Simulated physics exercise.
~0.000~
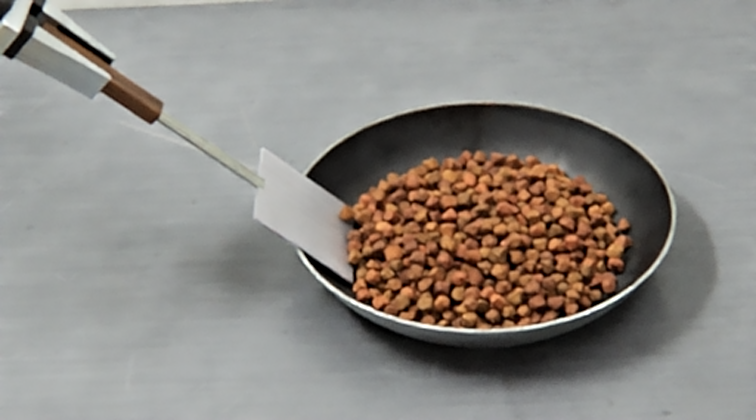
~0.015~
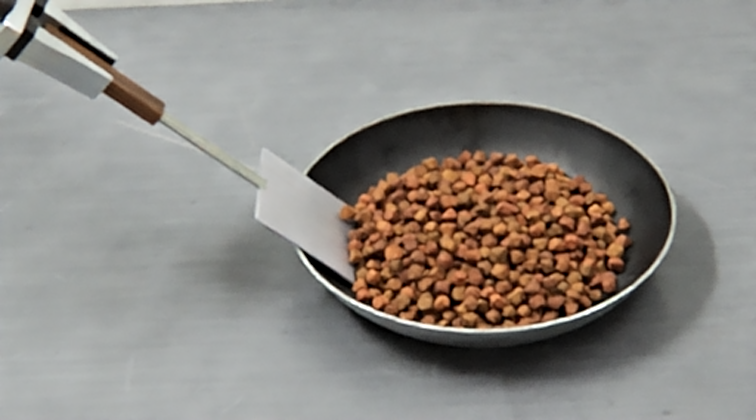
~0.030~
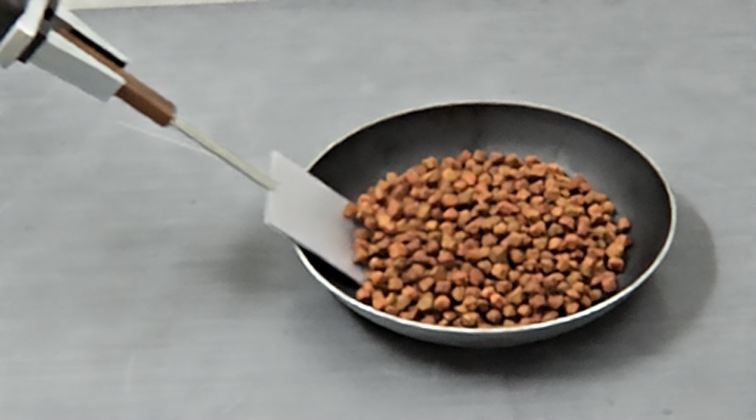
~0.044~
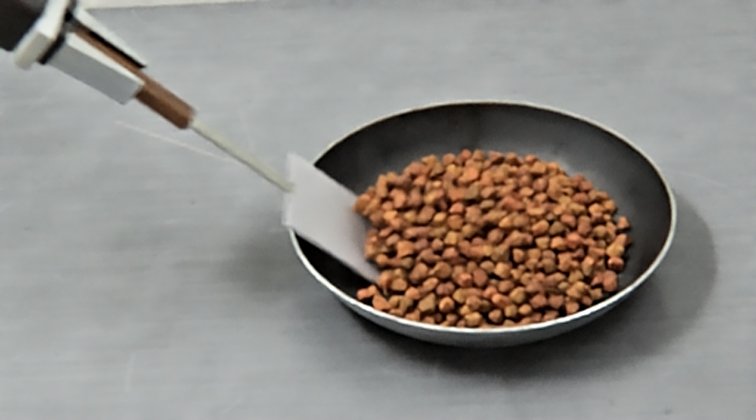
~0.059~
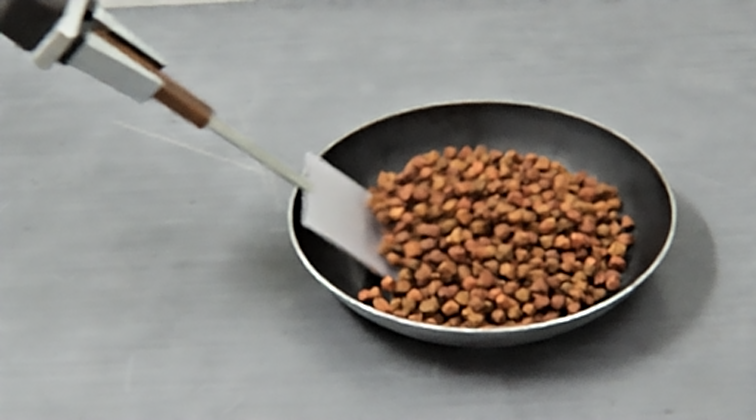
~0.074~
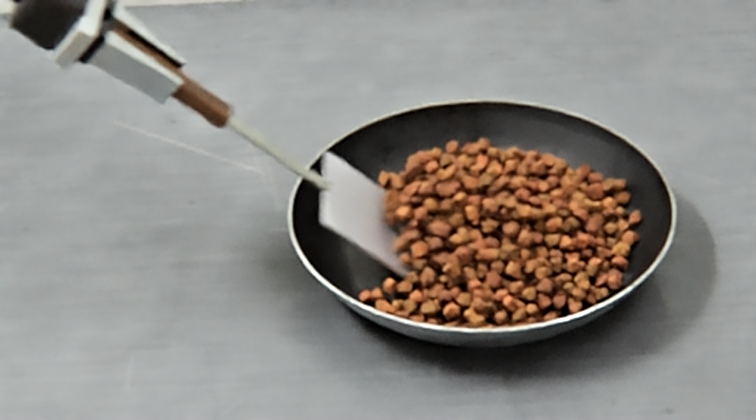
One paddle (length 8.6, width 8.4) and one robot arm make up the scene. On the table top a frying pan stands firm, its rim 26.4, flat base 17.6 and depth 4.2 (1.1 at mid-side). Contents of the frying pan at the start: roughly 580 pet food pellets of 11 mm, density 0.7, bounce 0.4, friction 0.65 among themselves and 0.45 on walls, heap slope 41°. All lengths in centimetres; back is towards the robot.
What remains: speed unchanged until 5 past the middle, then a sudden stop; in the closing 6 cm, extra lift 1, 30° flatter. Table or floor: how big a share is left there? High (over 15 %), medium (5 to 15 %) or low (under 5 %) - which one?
Low, under 5 %.
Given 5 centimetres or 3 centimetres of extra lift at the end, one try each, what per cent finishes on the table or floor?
Roughly 10 % and then 5 %.
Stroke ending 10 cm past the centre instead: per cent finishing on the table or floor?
Then roughly 25 percent would finish on the table or floor.
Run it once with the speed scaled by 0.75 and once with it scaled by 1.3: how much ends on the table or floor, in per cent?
Close to 0 and 0 percent respectively.
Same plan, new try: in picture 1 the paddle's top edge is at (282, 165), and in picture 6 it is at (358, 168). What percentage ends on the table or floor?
Some 0 percent ends up on the table or floor.
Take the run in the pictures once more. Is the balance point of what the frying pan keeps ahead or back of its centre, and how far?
I'd say it's roughly 4.5 cm toward the front.
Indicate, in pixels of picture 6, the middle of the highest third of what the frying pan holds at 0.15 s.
Near pixel (533, 210).
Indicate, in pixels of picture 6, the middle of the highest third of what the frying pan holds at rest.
It is centred near (591, 202).
After 0.11 s, sloping 43°, highest piece 7 above the table; 582 in the frying pan.
After 0.15 s, sloping 30°, highest piece 6 above the table; 582 in the frying pan.
After 0.37 s, sloping 14°, highest piece 5 above the table; 568 in the frying pan, 13 on the table or floor, 1 on the blade or in flight.
After 1.42 s, sloping 14°, highest piece 5 above the table; 568 in the frying pan, 14 on the table or floor.
At rest, 568 in the frying pan, 14 on the table or floor. That is 2 % on the table or floor.
